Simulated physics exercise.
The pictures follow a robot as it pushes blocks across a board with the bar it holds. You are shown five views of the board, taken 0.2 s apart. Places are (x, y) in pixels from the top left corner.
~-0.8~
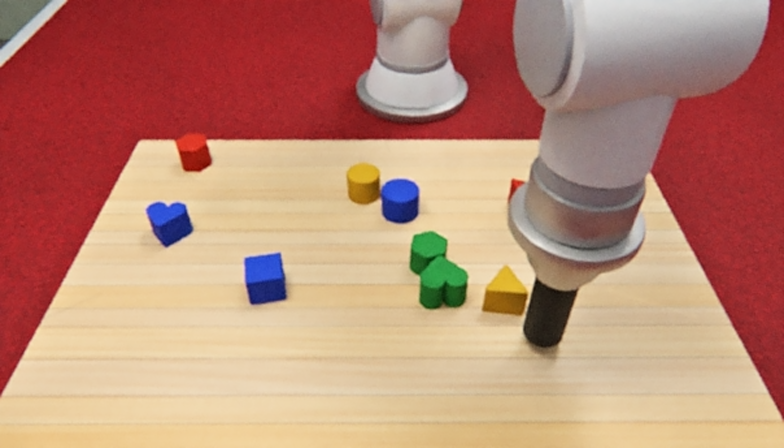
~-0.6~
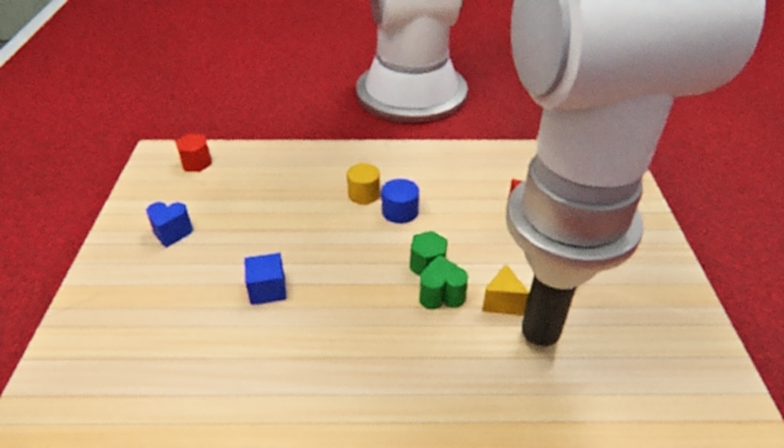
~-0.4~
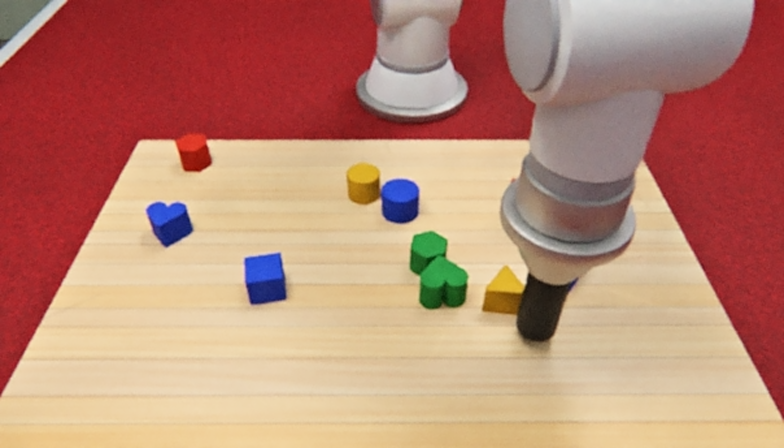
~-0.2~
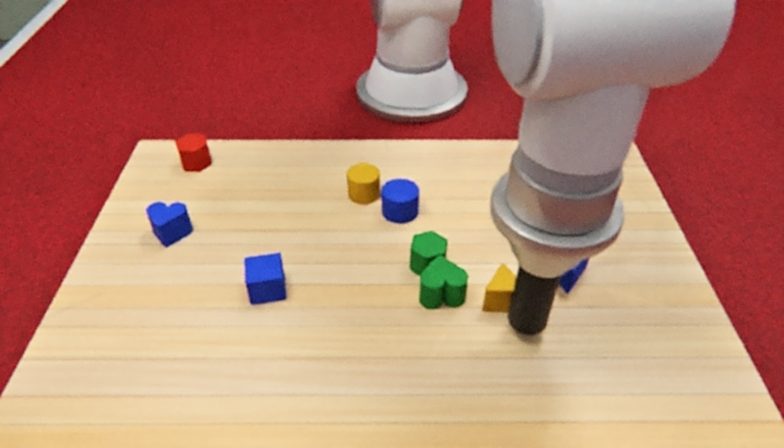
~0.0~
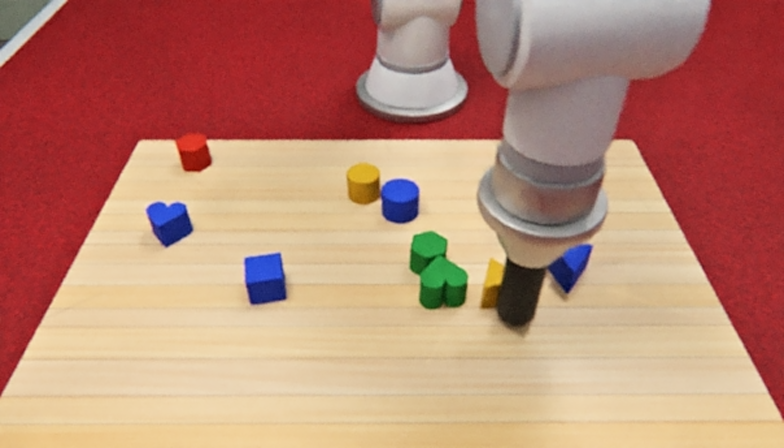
Robot arm with a dark bar edging slightly left and away beside a yellow three-sided block, other coloured blocks staying still.
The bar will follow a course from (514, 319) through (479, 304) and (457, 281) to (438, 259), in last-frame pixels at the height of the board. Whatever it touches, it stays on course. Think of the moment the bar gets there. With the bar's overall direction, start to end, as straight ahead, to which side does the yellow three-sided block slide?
Sideways, to the right.
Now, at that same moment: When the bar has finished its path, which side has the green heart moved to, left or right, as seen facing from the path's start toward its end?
The shift is leftward.
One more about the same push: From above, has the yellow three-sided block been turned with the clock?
Final answer: Yes.
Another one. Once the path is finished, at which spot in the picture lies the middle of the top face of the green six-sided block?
It will end up at (407, 226).
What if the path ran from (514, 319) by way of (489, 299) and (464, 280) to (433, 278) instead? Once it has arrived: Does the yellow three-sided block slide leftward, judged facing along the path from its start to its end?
I expect not.
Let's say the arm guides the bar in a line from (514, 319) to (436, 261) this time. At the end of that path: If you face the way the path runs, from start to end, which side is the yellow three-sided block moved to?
Facing from start to end, it shifts right.
The first path, step by step. Halfway along, bar at (467, 284); green six-sided block at (425, 239), turned 15° clockwise; green heart at (426, 268), turned 25° anticlockwise; yellow three-sided block at (475, 248), turned 40° clockwise.
At the end, bar at (439, 251); blue round block still; green six-sided block at (407, 226); green heart at (415, 265), turned 60° anticlockwise; yellow three-sided block at (473, 234), turned 70° clockwise.
